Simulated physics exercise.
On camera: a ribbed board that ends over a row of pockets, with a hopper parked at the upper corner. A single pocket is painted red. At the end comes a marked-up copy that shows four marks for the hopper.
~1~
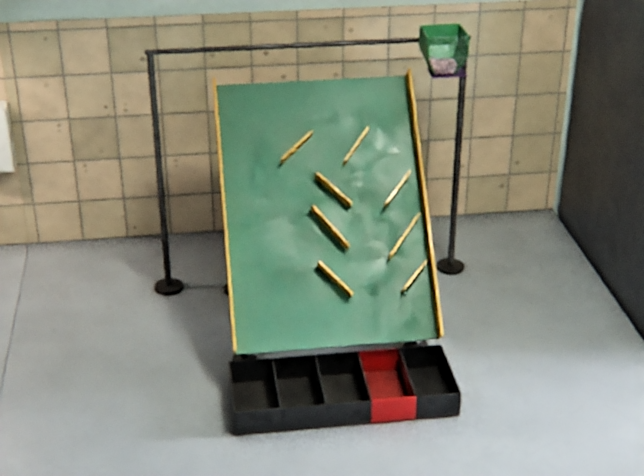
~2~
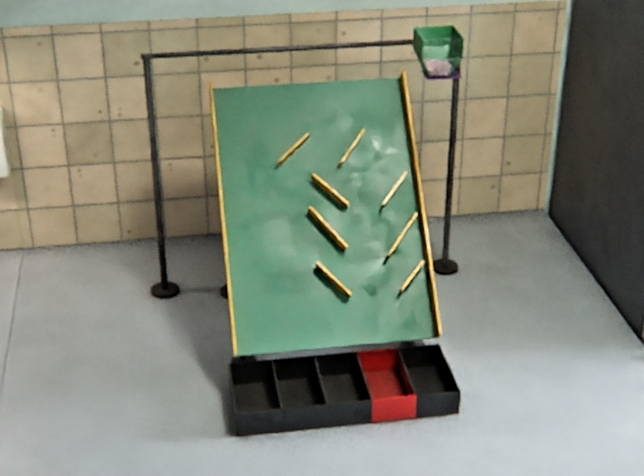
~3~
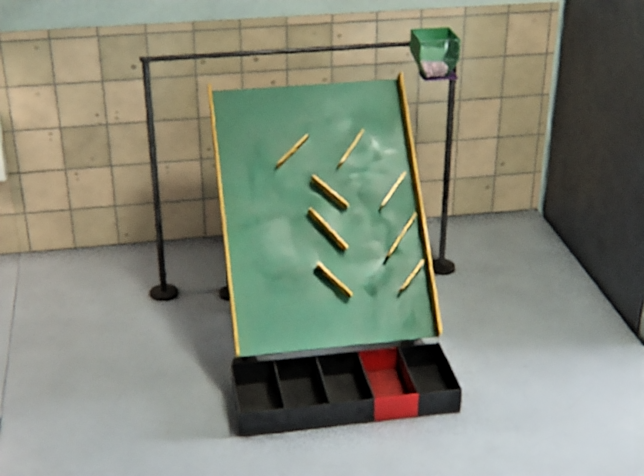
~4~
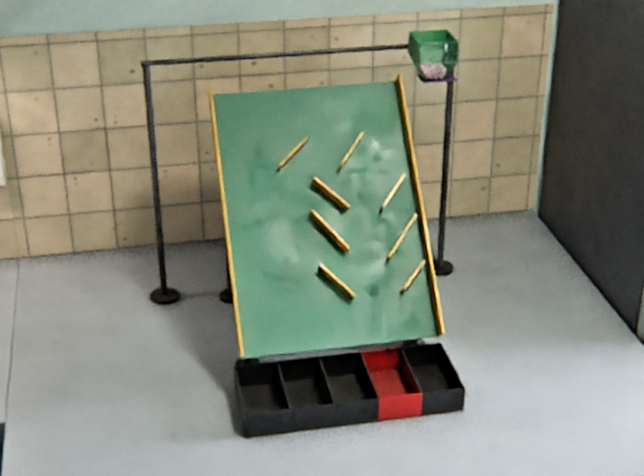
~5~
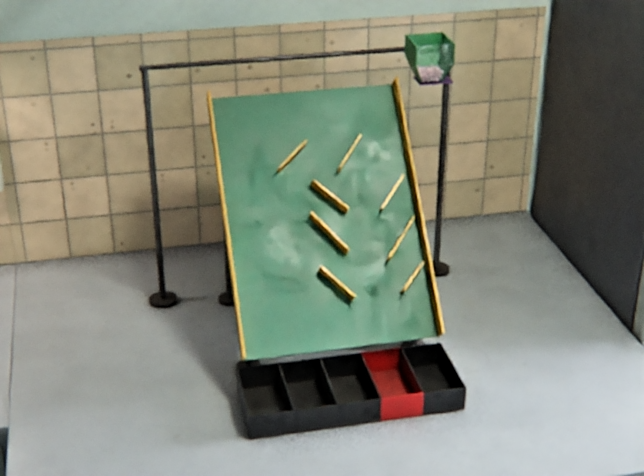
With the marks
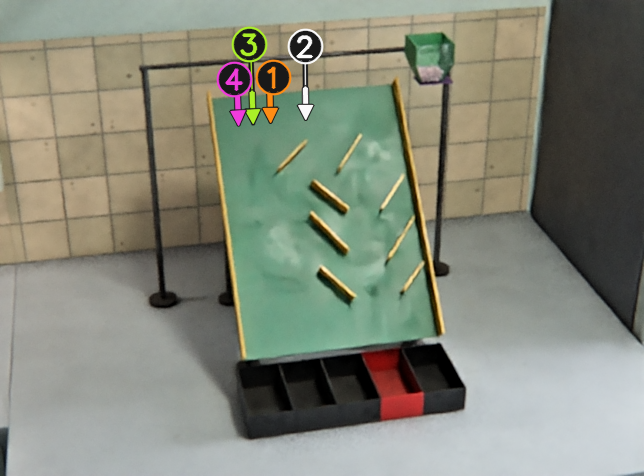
In the video, a green ribbed board stands above a row of five pockets, one painted red, with a small hopper at its upper right corner. The view shifts slightly while the board and hopper stay still.
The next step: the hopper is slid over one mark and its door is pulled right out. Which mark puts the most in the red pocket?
I would pick mark 2.
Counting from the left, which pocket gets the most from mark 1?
The first from the left.
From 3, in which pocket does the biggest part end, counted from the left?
The first from the left.
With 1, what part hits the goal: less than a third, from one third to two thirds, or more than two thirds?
Mark 1 gives less than a third.
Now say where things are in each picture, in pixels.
In the first frame, hopper (442, 64), sugar pearls, door shut.
In the second frame, ribs (279, 161) to (309, 133), (342, 162) to (365, 129), (314, 174) to (349, 204).
In the third frame, ribs (383, 205) to (405, 172), (310, 208) to (348, 247), (388, 255) to (416, 213).
In the fourth frame, ribs (321, 264) to (355, 295), (404, 289) to (425, 260).
In the fifth frame, red pocket (402, 405), number 4 of 5 from the left.
On the marked copy, mark 1 meets the board at (270, 117); mark 2 meets the board at (305, 114); mark 3 meets the board at (253, 118); mark 4 meets the board at (238, 120).
If 1 is chosen, not one piece in the red pocket, the larger part in other pockets, roughly a quarter outside the box.
If 2 is chosen, roughly a third in the red pocket, roughly half in other pockets, about a tenth outside the box.
If 3 is chosen, not one piece in the red pocket, the larger part in other pockets, roughly a quarter outside the box.
If 4 is chosen, not one piece in the red pocket, roughly two thirds in other pockets, roughly a third outside the box.
